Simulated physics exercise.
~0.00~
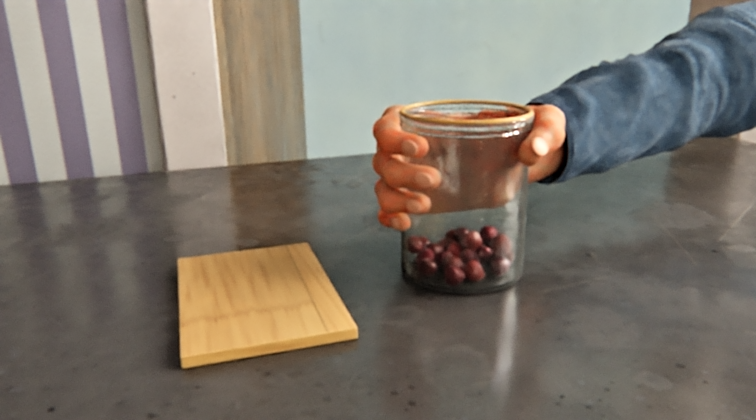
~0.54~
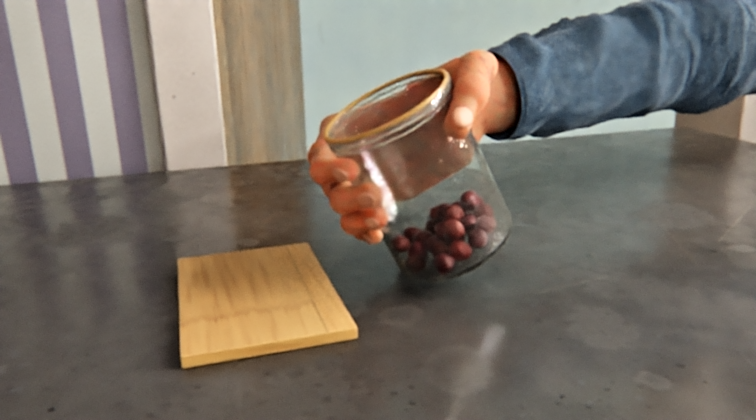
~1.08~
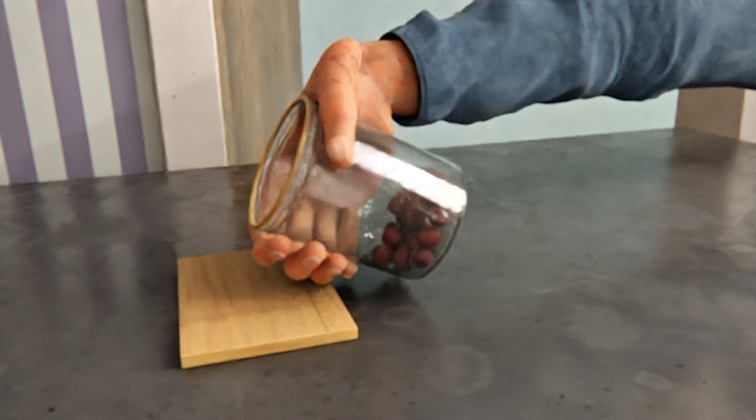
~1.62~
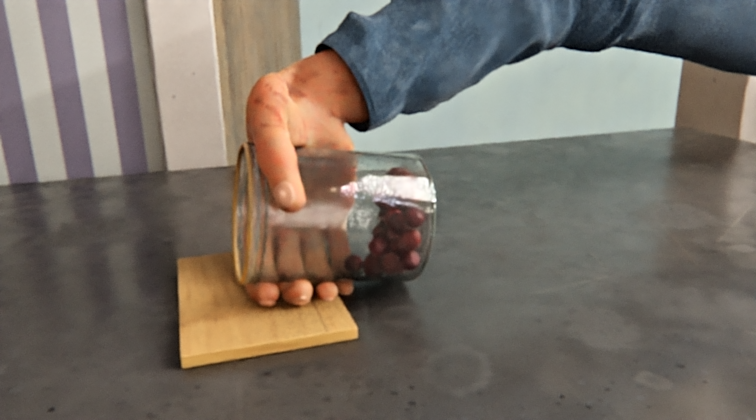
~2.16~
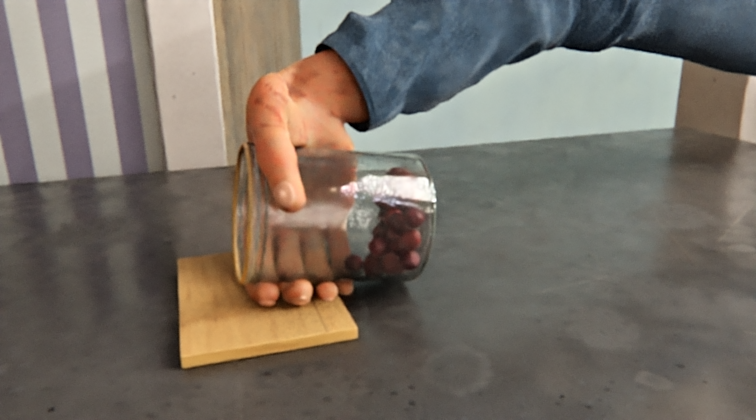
The video shows a hand gripping a clear glass jar of small dark red berries on a dark counter, tipping it leftward until it lies nearly on its side over a flat wooden block, where it is held still with the berries remaining inside.
